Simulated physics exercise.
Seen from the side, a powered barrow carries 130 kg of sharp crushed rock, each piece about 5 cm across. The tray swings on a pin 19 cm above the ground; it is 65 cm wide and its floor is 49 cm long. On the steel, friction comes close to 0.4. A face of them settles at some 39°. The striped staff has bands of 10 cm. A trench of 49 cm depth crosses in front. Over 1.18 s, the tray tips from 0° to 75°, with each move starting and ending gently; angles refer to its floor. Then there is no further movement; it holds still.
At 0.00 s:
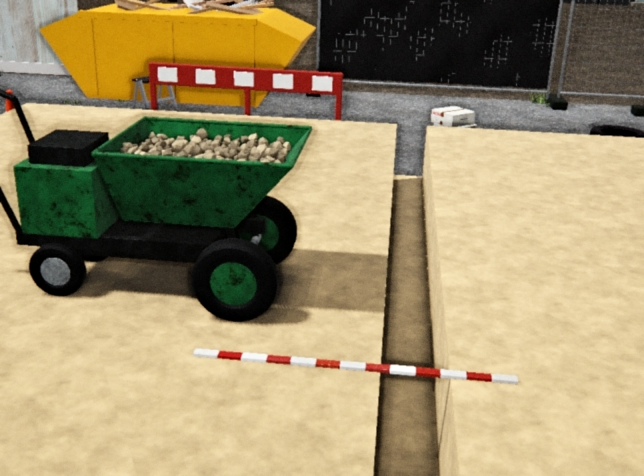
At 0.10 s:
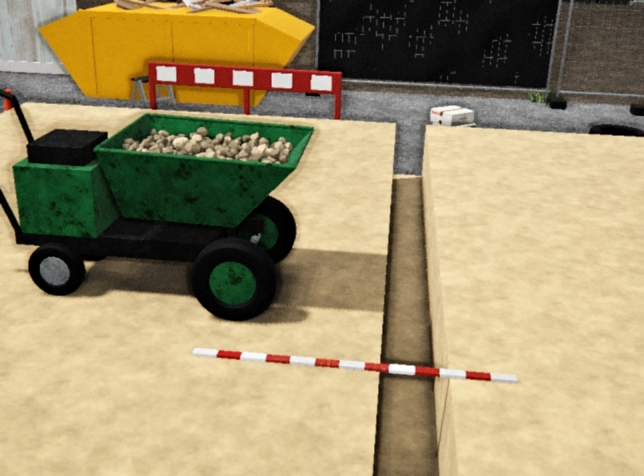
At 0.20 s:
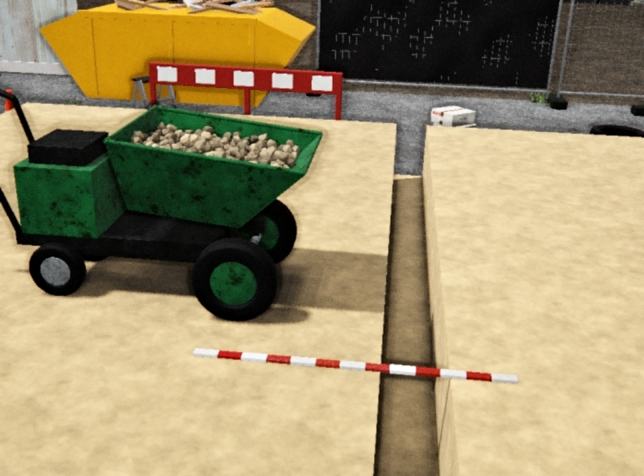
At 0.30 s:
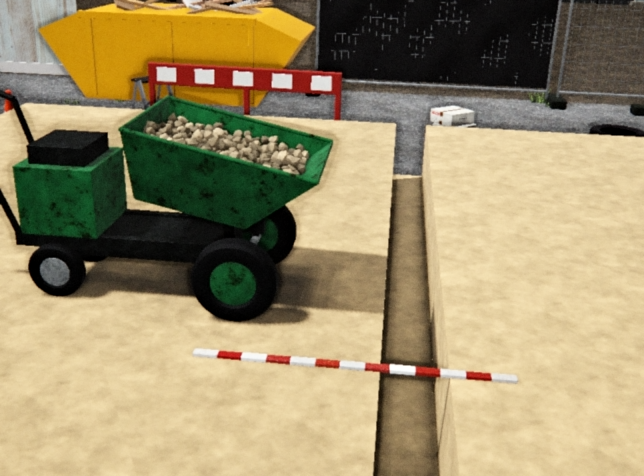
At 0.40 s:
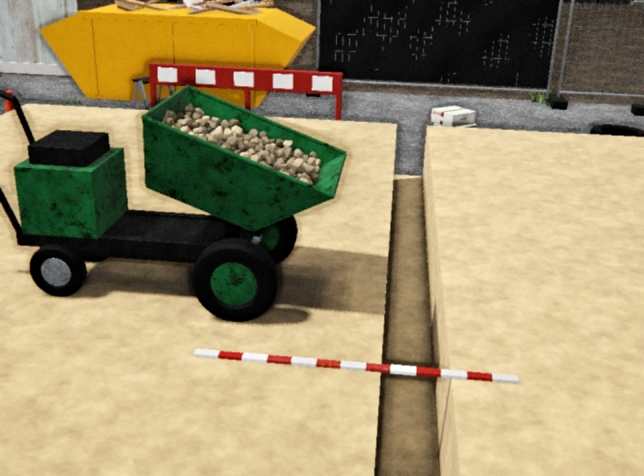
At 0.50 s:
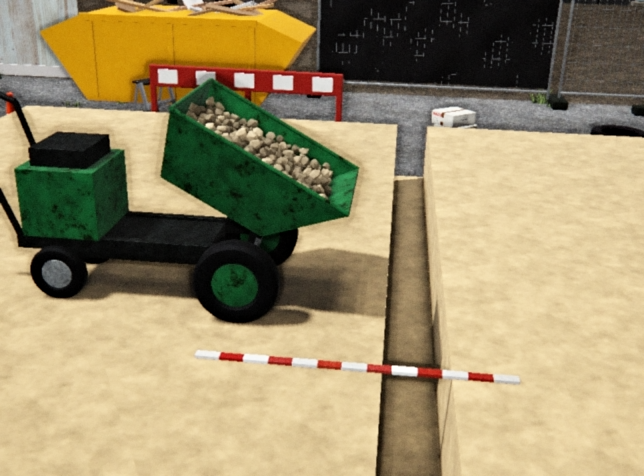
The green tray of a small powered barrow, heaped with pale broken stones, starts level and tilts slowly, then faster, its rear rising and its lip dipping to the right. The barrow's dark-wheeled base stays put at left on sandy ground, seen from the side and slightly above by a still camera. A red-and-white staff lies across a narrow trench, with a yellow skip and striped barrier behind.
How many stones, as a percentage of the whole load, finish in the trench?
Roughly 100 per cent of the load ends up in the trench.
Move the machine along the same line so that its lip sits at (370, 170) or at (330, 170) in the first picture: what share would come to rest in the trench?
First place roughly 5%, second roughly 80%.
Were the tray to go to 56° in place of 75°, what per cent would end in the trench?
Then about 25 per cent.
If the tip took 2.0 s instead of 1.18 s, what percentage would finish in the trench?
Roughly 100 per cent would.
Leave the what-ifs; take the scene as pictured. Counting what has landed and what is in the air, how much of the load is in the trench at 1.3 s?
Some 35 per cent.
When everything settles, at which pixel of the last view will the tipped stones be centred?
In the last view, about (411, 369).
After 0.9 s the floor is at 63°; 100 % in the tray; the foremost stones are at (377, 252).
After 1.3 s the floor is at 75°; 63 % in the tray, 1 % short of the trench, 36 % in the trench; the foremost stones are at (436, 371).
After 1.6 s the floor is at 75°; 27 % in the tray, 1 % short of the trench, 72 % in the trench; the foremost stones are at (434, 372).
After 3.6 s the floor is at 75°; 0 % in the tray, 100 % in the trench; the foremost stones are at (435, 387).
